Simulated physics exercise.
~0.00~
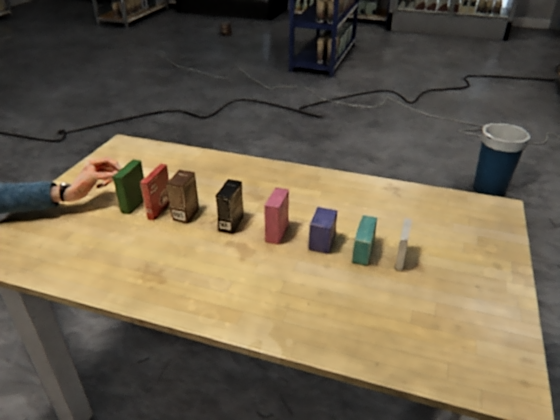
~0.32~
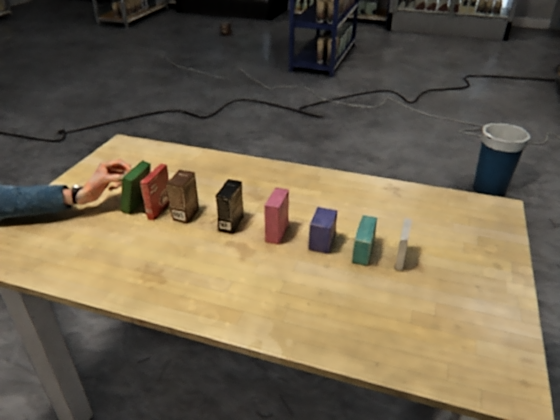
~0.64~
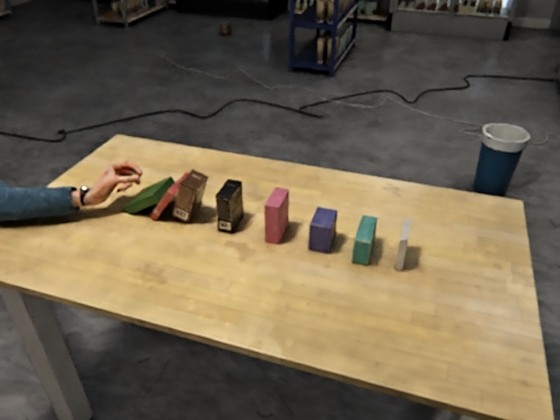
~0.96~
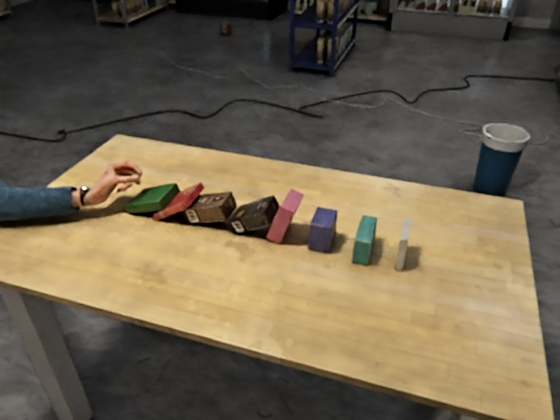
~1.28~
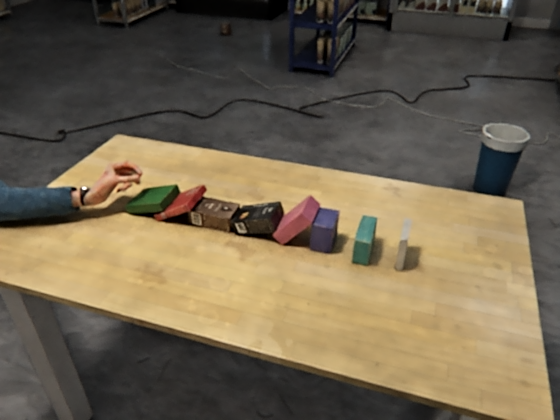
A hand tipping a green block rightward, toppling red, brown and black packets and leaning a pink board toward standing blocks.
